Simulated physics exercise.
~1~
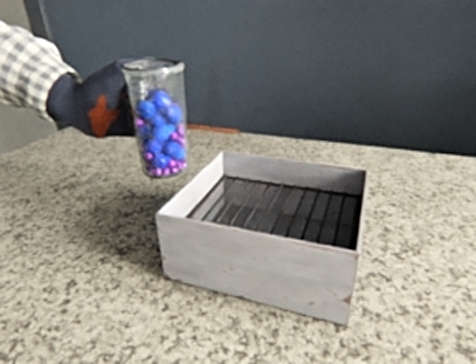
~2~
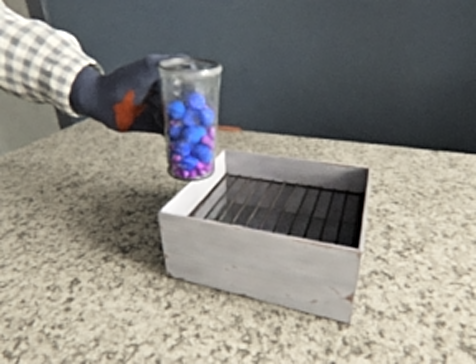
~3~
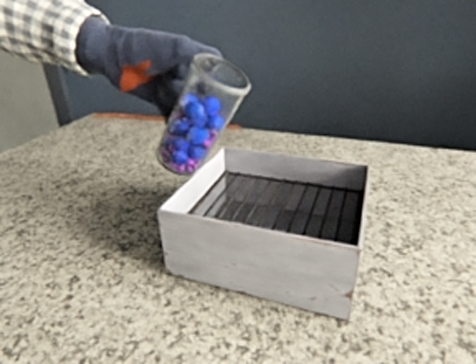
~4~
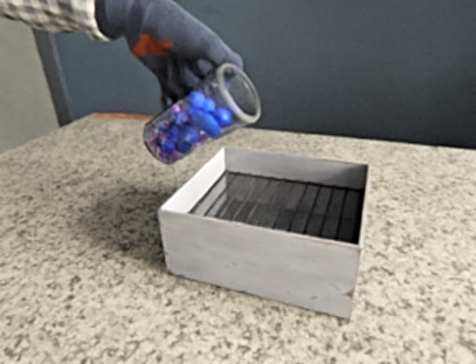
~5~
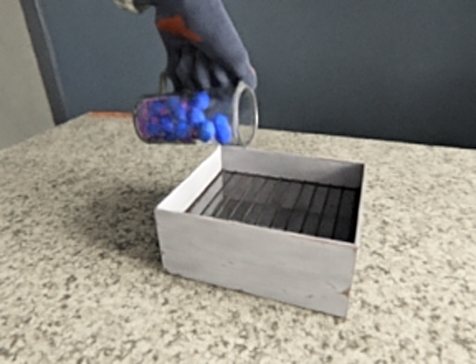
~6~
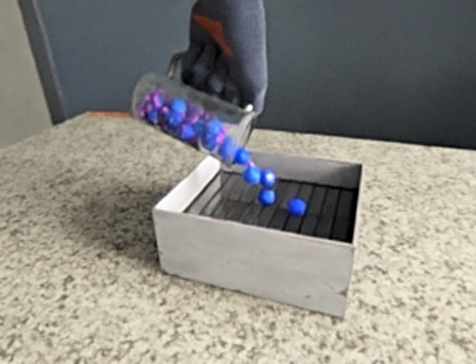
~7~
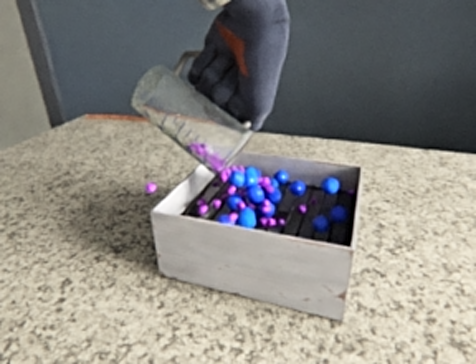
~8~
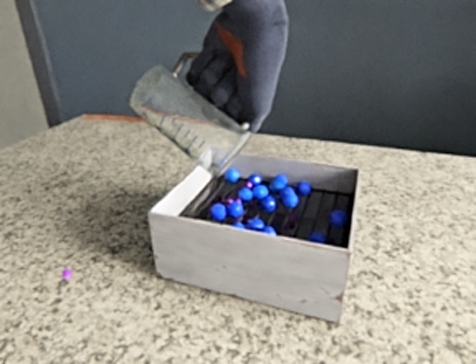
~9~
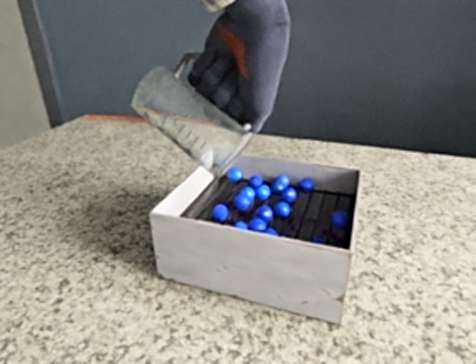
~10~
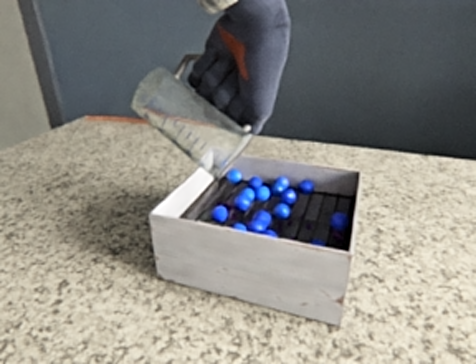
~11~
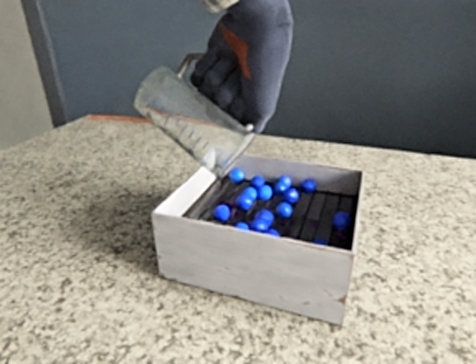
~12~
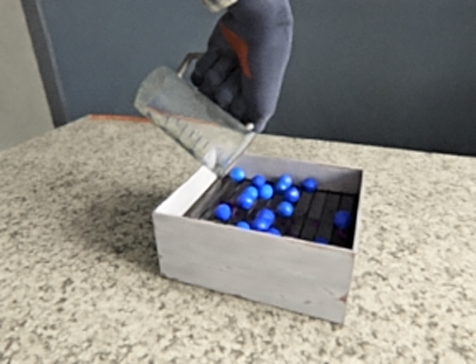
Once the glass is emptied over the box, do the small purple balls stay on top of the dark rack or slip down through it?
The purple balls slip down through the rack, apart from a stray that lands outside the box. The larger blue balls are held on top.
